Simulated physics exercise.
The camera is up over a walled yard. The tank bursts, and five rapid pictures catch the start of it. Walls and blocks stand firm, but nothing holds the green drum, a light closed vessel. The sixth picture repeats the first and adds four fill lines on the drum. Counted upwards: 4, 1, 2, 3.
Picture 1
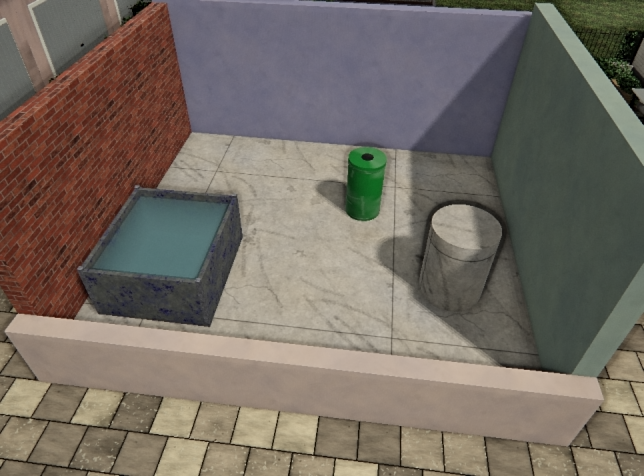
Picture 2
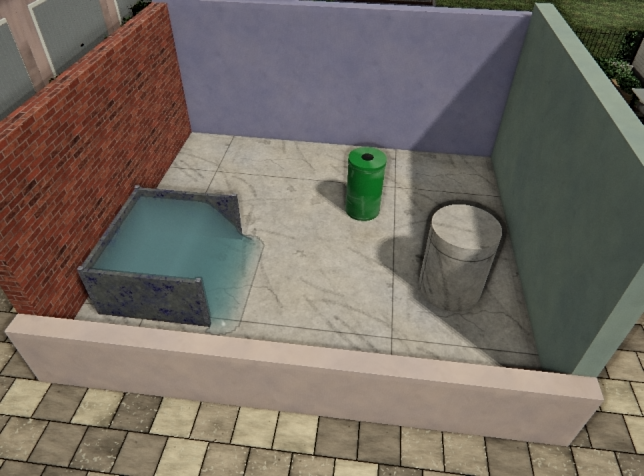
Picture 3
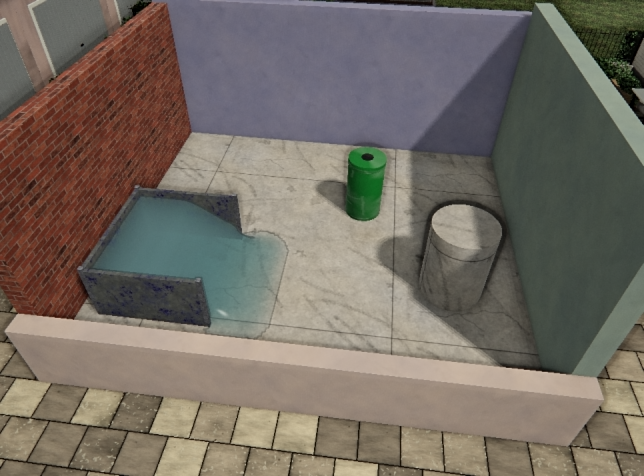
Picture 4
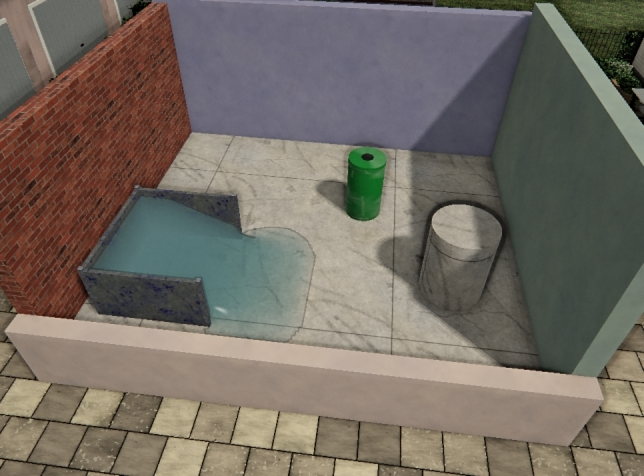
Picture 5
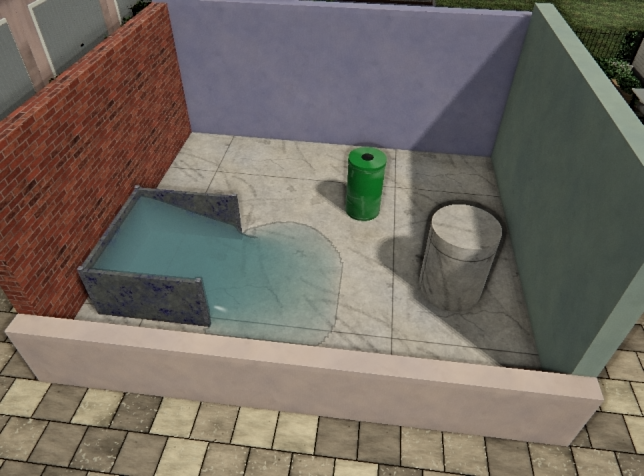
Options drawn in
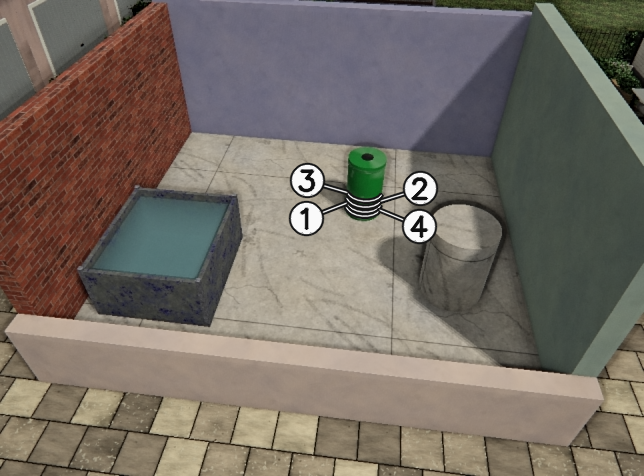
At first, a square tank full of water stands by the brick wall at the left of a walled yard, with a green drum and a pale cylinder to its right. The tank's right side opens and water pours onto the paved floor, then the puddle spreads steadily rightward, while the drum stays still.
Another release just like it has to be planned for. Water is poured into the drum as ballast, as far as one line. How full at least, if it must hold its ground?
4.
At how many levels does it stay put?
All of the four.
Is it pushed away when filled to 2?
No.
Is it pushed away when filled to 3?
No.
On the marked copy, 1 at (362, 212); 2 at (363, 207); 3 at (363, 201); 4 at (362, 216); from the bottom up 4, 1, 2, 3.
With 1, it does not move.
With 2, it does not move.
With 3, it does not move.
With 4, it shifts by a finger or two and stays.
